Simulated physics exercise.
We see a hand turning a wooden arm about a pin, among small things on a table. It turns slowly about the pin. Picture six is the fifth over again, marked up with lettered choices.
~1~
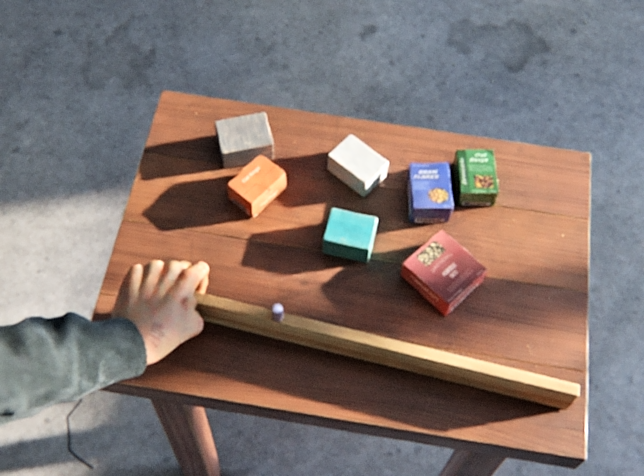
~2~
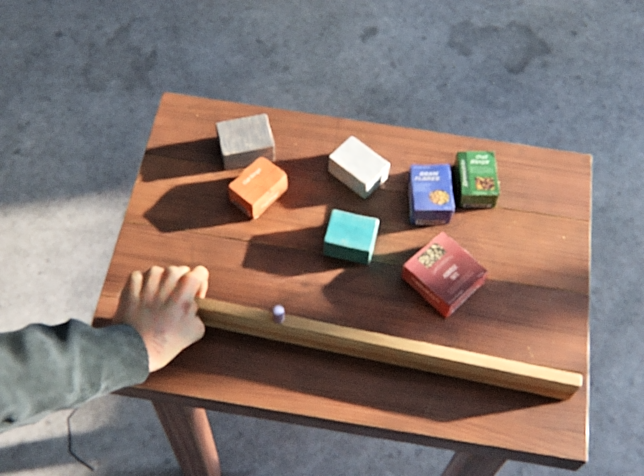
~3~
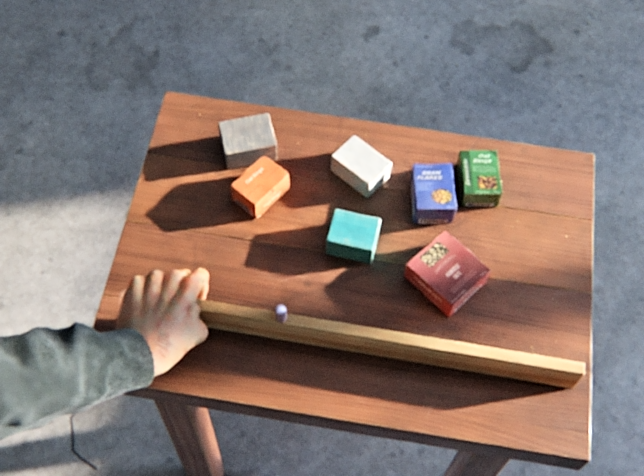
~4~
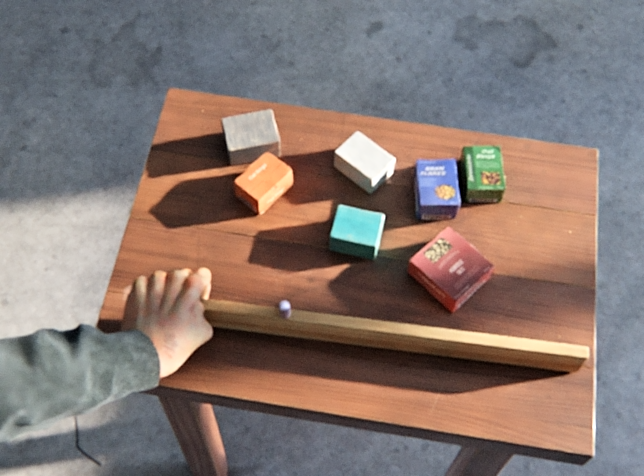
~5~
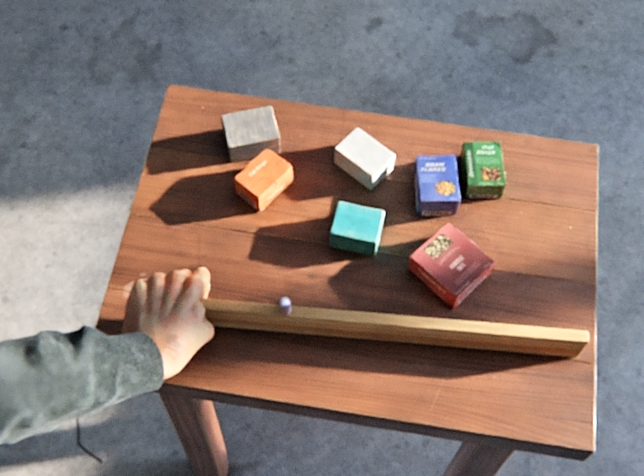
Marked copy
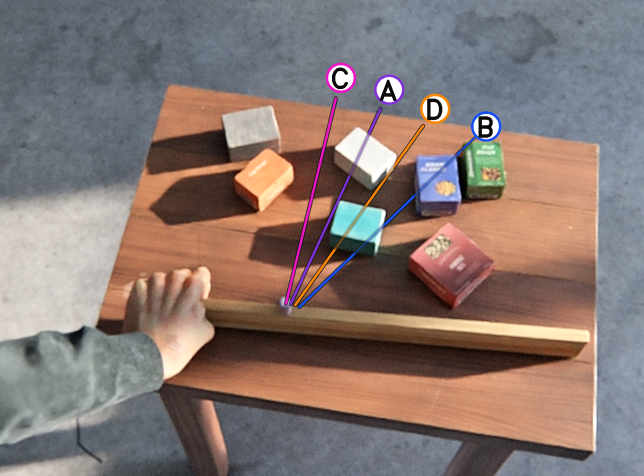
On a wooden table, a hand slowly turning a wooden arm, its right end swinging slightly upward toward small blocks and packets.
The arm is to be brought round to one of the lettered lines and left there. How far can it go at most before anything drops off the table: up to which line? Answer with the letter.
Nothing falls up to B.
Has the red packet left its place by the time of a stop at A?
Yes.
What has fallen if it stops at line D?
The green packet goes over.
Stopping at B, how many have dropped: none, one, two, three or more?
The count is none.
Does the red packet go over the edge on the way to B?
No.
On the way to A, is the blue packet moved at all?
By then, yes.
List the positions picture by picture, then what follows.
In the first frame, grey block (244, 141); turquoise block (350, 235); white block (358, 166).
In the second frame, arm (433, 350); red packet (444, 274).
In the third frame, arm (437, 343); green packet (479, 179).
In the fourth frame, arm (441, 334); grey block (251, 138).
In the fifth frame, arm (442, 324); white block (364, 159); red packet (451, 265); orange packet (264, 180).
On the marked copy, A at (338, 201); B at (385, 224); C at (313, 194); D at (363, 210).
Taking B. A third of the way, arm (435, 277); red packet (448, 242); grey block (251, 134).
Two thirds of the way, arm (411, 235); blue packet (408, 148); green packet (478, 165).
When it is over, arm (388, 212); green packet (438, 127); blue packet (382, 118); nothing has fallen.
As for the rest, A drops the blue packet and green packet; C drops the blue packet and green packet; D drops the green packet.
